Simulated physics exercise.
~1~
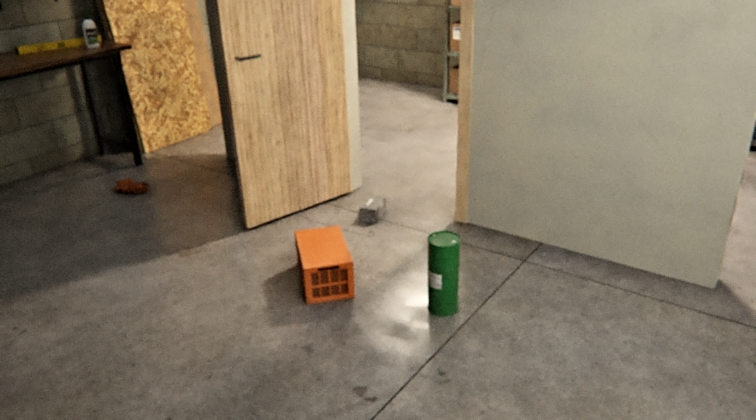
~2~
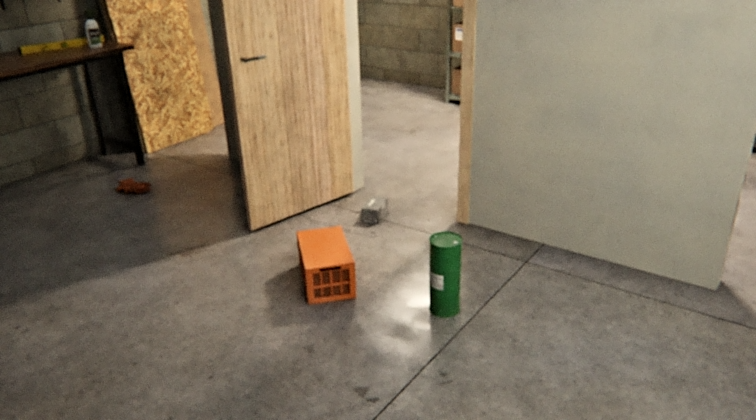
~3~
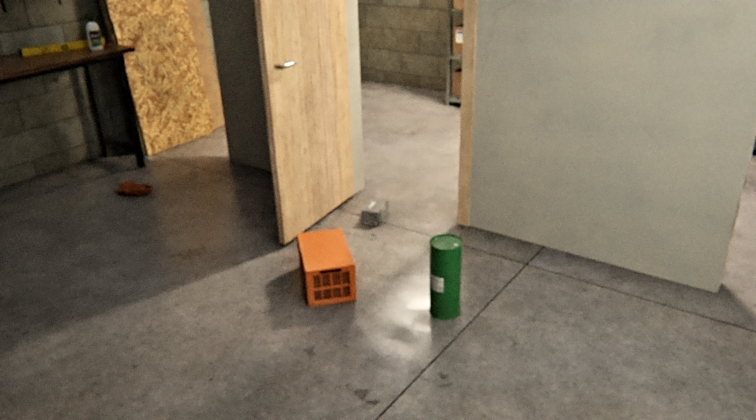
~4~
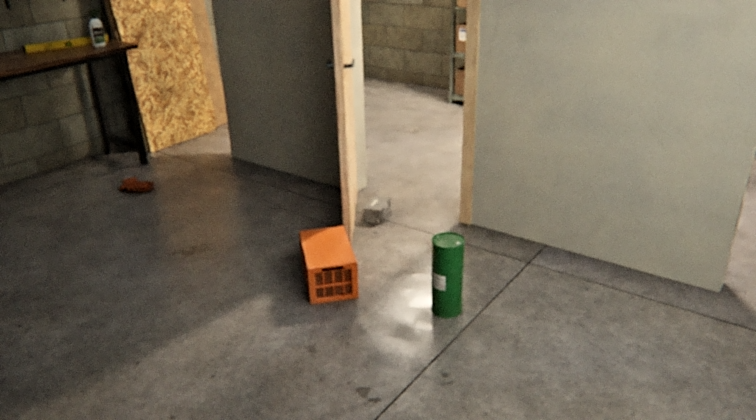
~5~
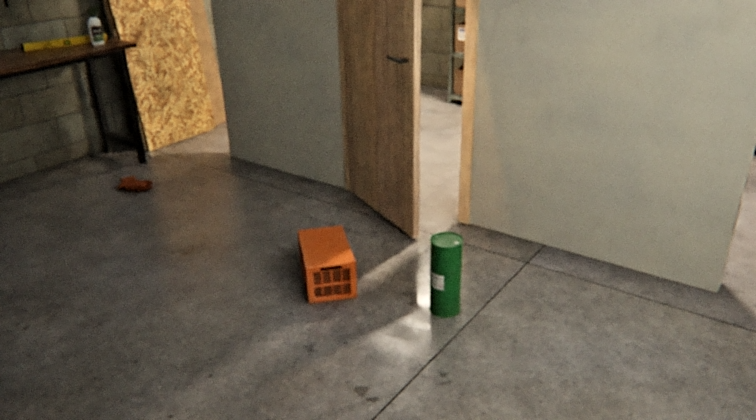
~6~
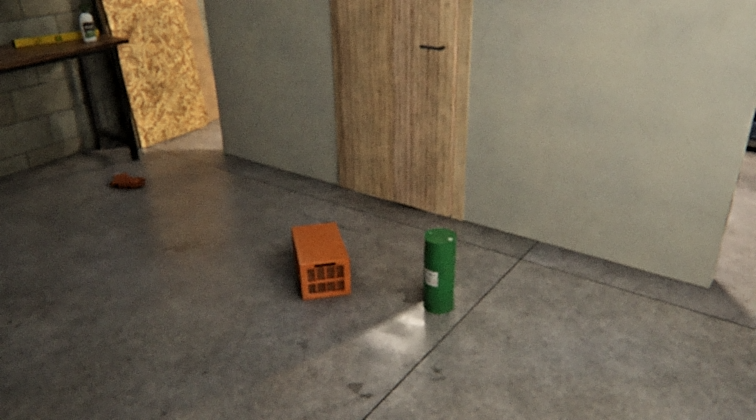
In a garage-like room with a concrete floor, a wooden door stood wide open behind an orange crate and a green canister, then swung to the right past a small grey box, hiding it from view, and ended up practically shut.
